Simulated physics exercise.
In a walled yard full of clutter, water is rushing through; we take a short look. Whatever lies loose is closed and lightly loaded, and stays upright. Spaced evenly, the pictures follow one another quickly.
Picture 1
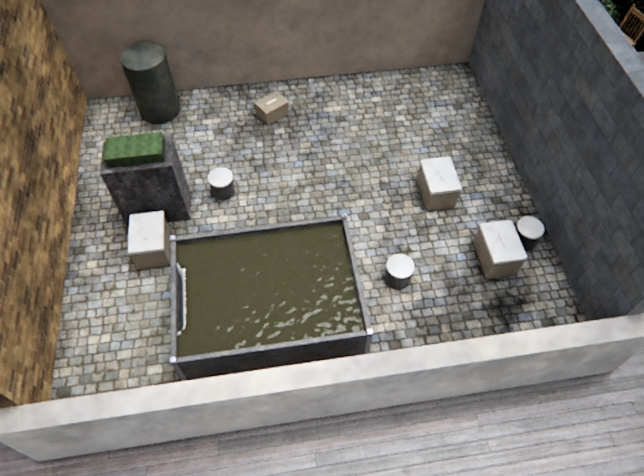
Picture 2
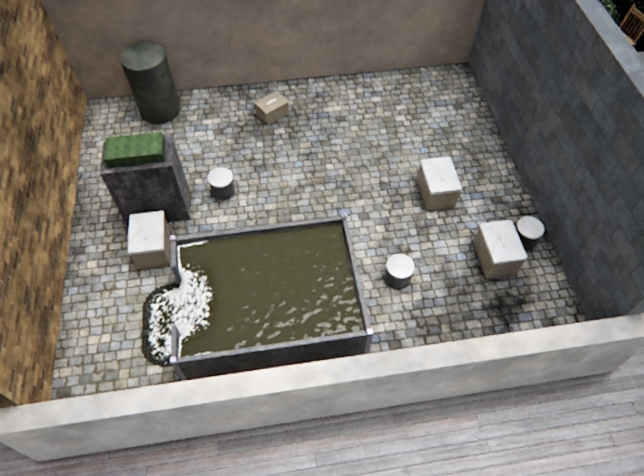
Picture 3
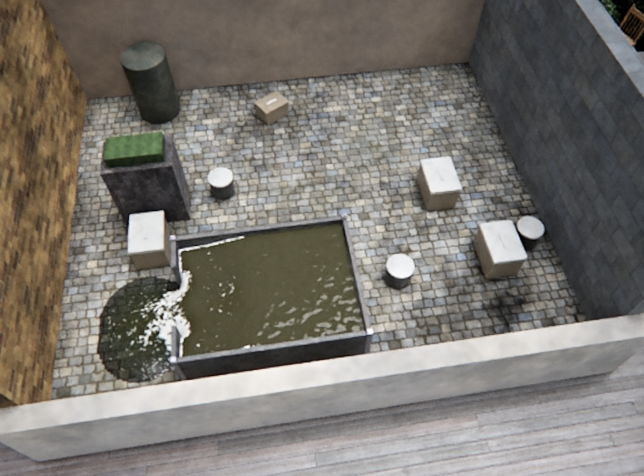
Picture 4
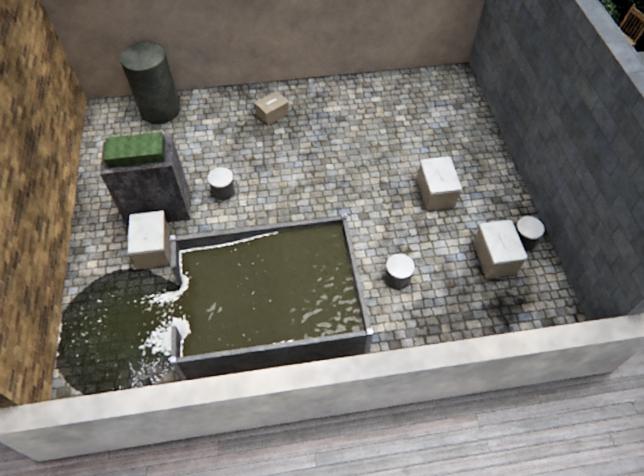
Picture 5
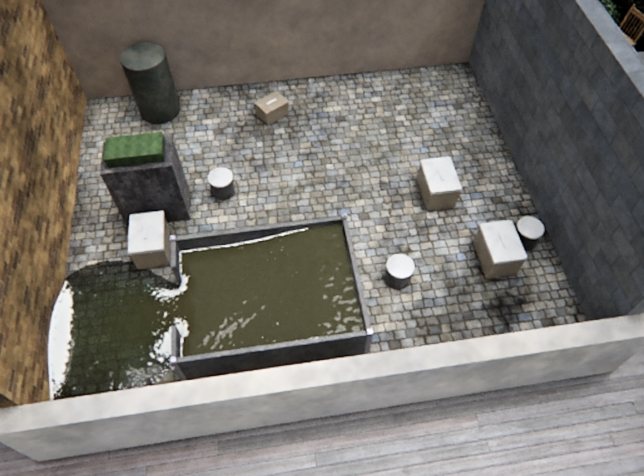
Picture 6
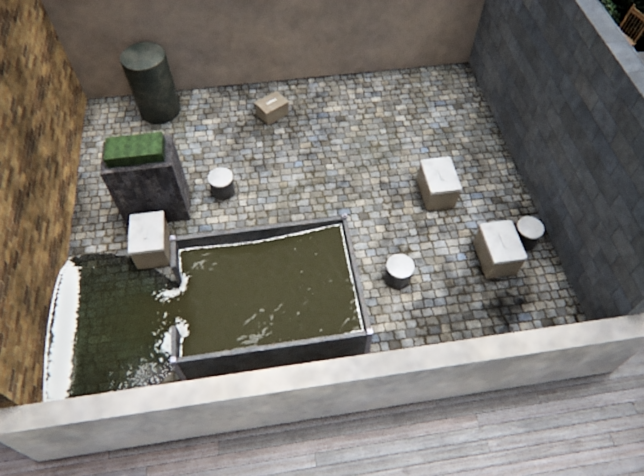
Murky green water bursts from the left side of a tank and spreads across the paving to the left wall.
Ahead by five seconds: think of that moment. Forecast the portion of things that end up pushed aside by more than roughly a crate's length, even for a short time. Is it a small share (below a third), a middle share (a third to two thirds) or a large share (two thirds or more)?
A small share, below a third.
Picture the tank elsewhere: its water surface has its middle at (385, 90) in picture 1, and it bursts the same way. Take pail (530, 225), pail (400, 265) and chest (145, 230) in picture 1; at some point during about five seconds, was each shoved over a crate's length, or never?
Object by object, in turn: Lingered near its place, lingered near its place, lingered near its place.
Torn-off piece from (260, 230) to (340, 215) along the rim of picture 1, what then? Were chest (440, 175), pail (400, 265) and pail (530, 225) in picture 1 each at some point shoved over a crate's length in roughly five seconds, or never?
Well, in order they come out as over the mark, below the mark and over the mark.
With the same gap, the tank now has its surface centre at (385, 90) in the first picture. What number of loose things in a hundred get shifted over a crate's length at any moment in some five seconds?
Estimate: Near 30 per cent of them.
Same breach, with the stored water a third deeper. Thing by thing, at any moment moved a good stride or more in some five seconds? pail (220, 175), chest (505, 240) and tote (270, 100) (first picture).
The first came up short, the next came up short, and the last did it.
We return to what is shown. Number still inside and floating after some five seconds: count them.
That adds up to 1.
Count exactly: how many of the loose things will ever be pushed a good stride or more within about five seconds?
I make it 1.
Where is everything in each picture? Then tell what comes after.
In the first picture, a pail at (220, 177), on the bottom; a chest at (441, 174), on the bottom; 0 of 7 have shifted.
In the second picture, a pail at (220, 177) rests on the ground; a chest at (441, 174) rests on the ground; 0 of 7 have shifted.
In the third picture, a pail at (220, 177), on the bottom; a chest at (441, 174) rests on the ground; 0 of 7 have shifted.
In the fourth picture, a pail at (220, 177), on the bottom; a chest at (441, 174) rests on the ground; 0 of 7 have shifted.
In the fifth picture, a pail at (220, 177) rests on the ground; a chest at (441, 174) rests on the ground; 0 of 7 have shifted.
In the sixth picture, a pail at (220, 177) rests on the ground; a chest at (441, 174), on the bottom; 0 of 7 have shifted.
A moment on, 0 of 7 are well off their spots; 0 afloat.
Next, 0 of 7 are well off their spots; 0 afloat.
Later, 0 of 7 are well off their spots; 0 afloat.
In the end, 1 of 7 are well off their spots, and 1 have been at some point; 1 afloat.
